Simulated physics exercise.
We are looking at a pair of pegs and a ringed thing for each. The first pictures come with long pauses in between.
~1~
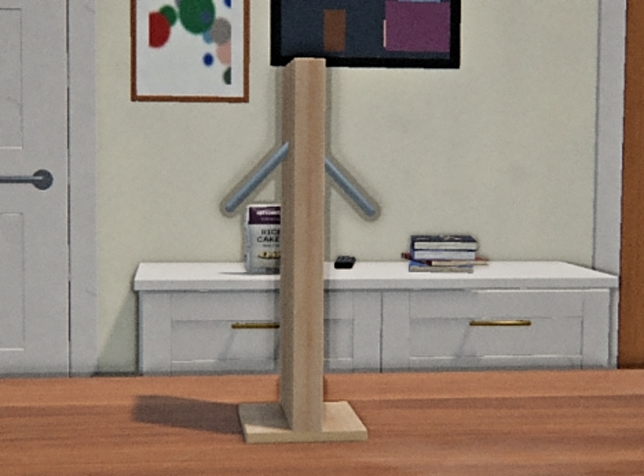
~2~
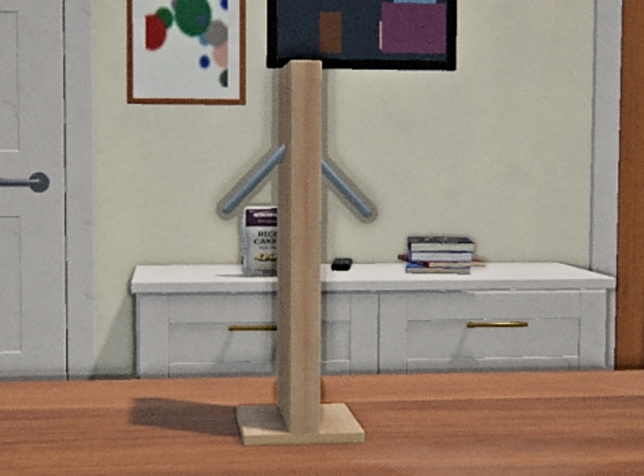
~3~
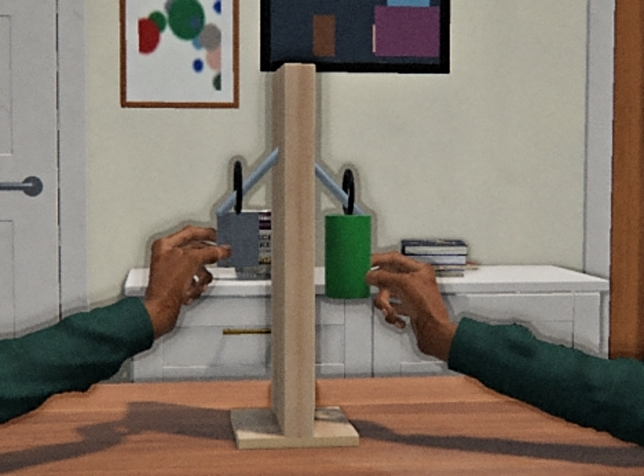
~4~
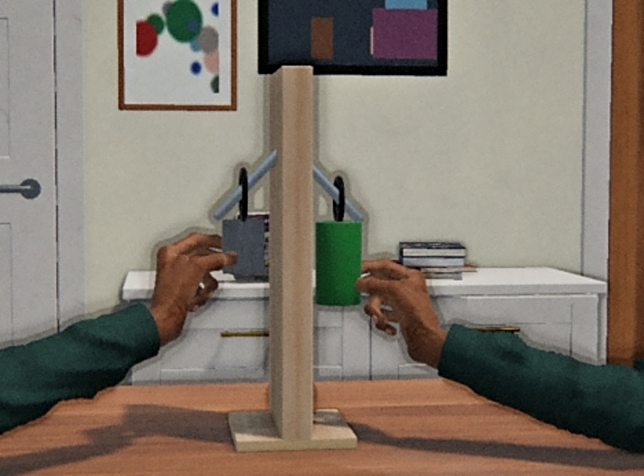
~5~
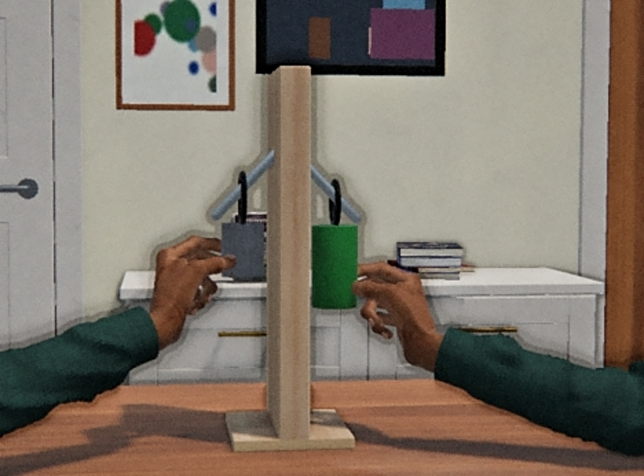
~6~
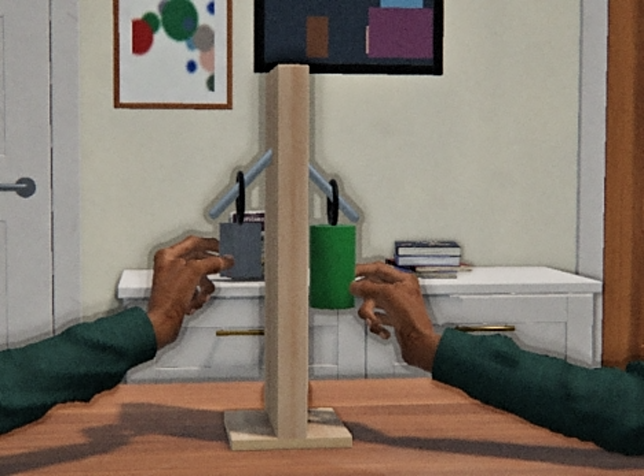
Two hands bring ringed grey and green objects onto a wooden stand's pegs, still holding them.
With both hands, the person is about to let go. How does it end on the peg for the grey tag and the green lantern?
In the end the grey tag has come down, the green lantern has come down.
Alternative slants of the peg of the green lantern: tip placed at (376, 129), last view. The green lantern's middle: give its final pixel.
(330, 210).
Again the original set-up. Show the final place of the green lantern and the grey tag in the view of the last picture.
Green lantern: (484, 408); grey tag: (248, 373).
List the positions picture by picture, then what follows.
In the first frame, peg stand (299, 247).
In the second frame, peg stand (296, 249).
In the third frame, still on the way; grey tag (238, 213); peg stand (290, 253).
In the fourth frame, still on the way; green lantern (339, 240); peg stand (288, 255).
In the fifth frame, still on the way; grey tag (242, 223); peg stand (286, 255).
In the sixth frame, in place, still held; grey tag (240, 224); green lantern (332, 243); peg stand (284, 254).
Then, 0.18 s later than the last frame, grey tag dropping near (215, 286); green lantern dropping near (359, 310).
Then, 0.30 s later than the last frame, grey tag fallen near (190, 409); green lantern dropping near (431, 381).
Then, 0.44 s later than the last frame, grey tag fallen near (223, 370); green lantern fallen near (481, 408).
When it is over, the grey tag slips down, near (249, 373); the green lantern slips down, near (484, 408).
